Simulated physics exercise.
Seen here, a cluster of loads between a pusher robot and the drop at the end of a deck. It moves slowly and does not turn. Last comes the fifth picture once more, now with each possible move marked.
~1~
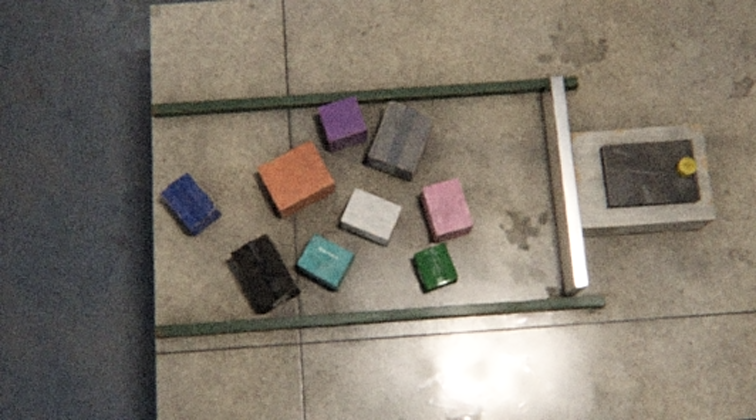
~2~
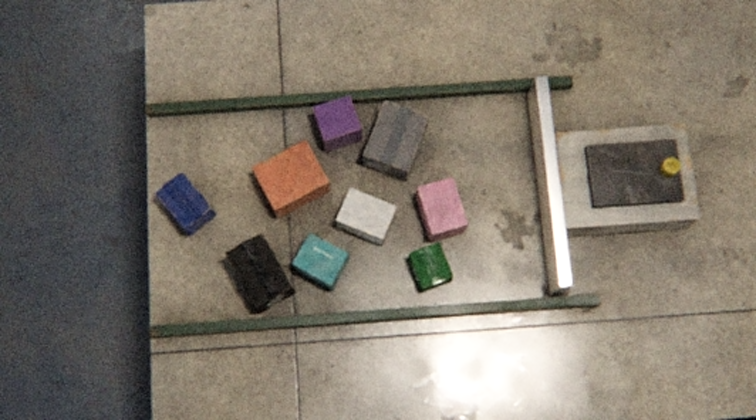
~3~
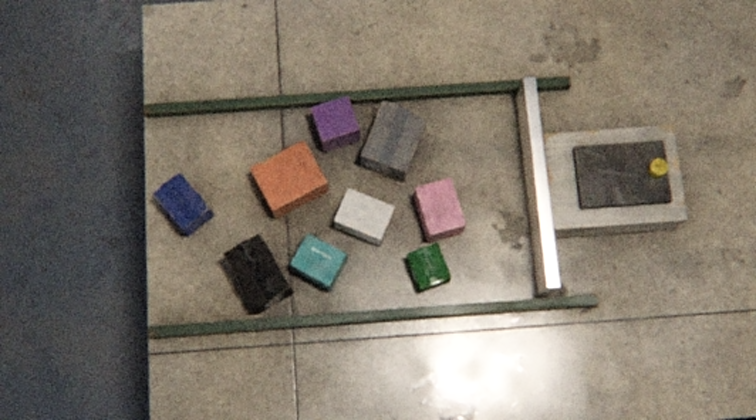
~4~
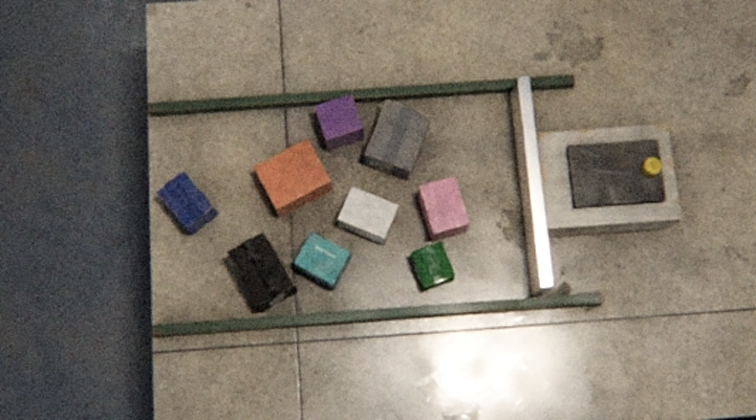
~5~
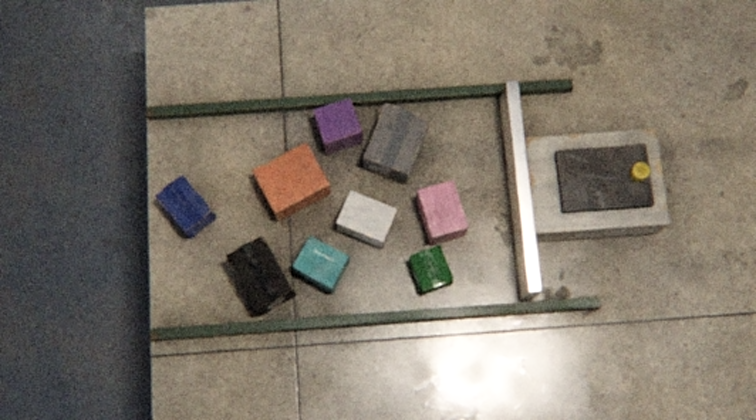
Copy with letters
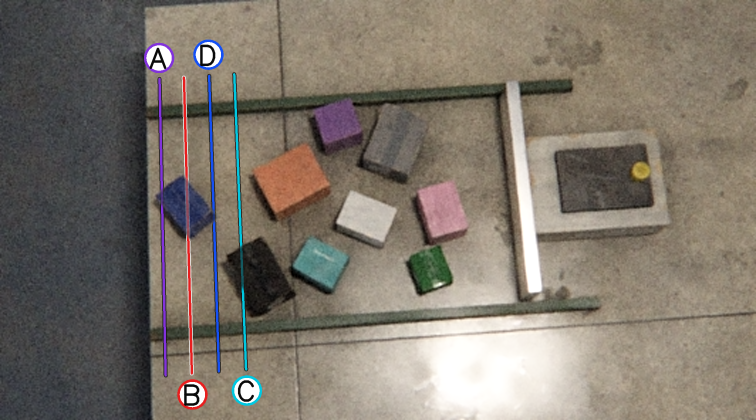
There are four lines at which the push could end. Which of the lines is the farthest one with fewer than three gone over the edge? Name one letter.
C is the last line within the limit.
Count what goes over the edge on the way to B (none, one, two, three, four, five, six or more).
By then, six or more.
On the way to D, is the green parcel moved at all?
Yes.
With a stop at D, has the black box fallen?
Yes.
On the marked copy, A at (162, 222); B at (188, 220); C at (240, 216); D at (214, 218).
Taking C. A third of the way, robot (496, 185); green parcel (402, 271); grey box (385, 147).
Two thirds of the way, robot (393, 193); black box (214, 282); orange crate (231, 185).
When it is over, robot (314, 198); blue parcel over the edge; black box over the edge; two fallen.
As for the rest, A drops nine; B drops six; D drops four.
